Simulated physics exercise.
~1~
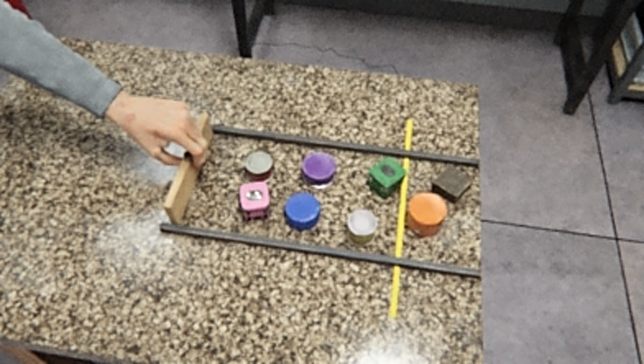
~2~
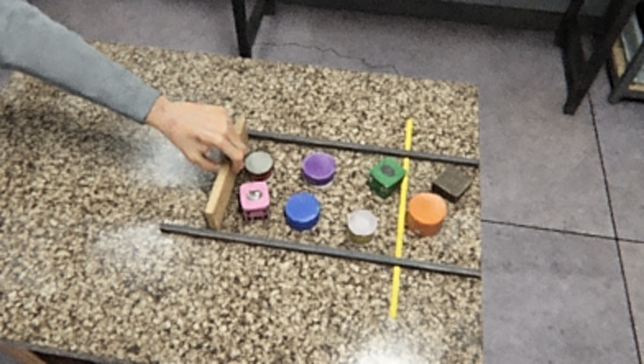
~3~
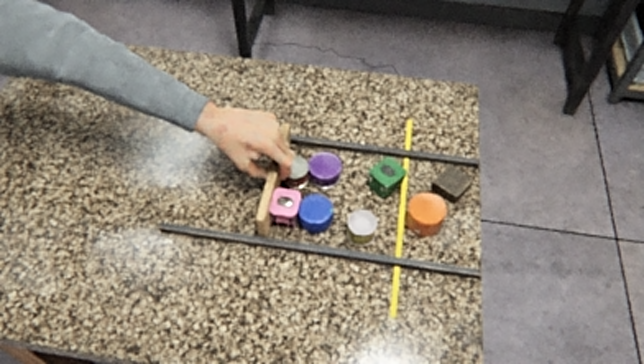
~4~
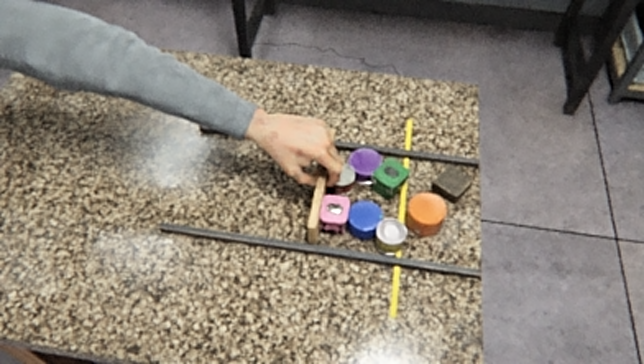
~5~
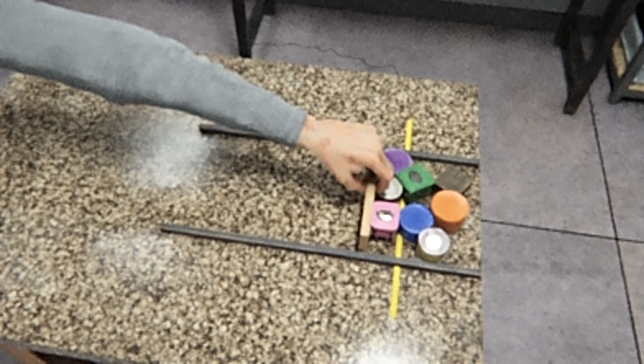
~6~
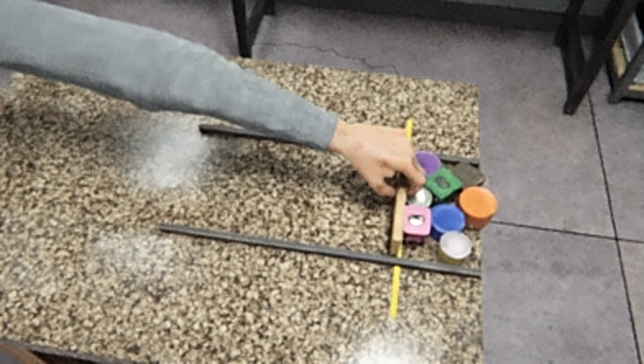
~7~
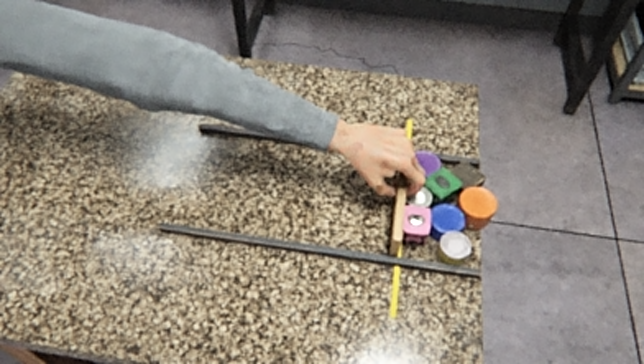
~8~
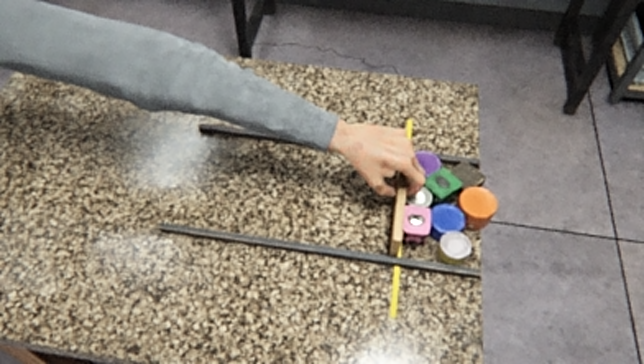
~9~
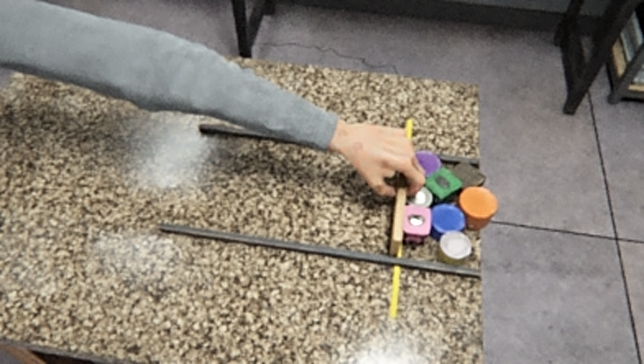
A hand slid an upright wooden board rightward along a channel on a speckled tabletop, gathering small colorful containers and a dark block into a cluster, then stopped at the yellow line with everything still on the table, crowded near its end.
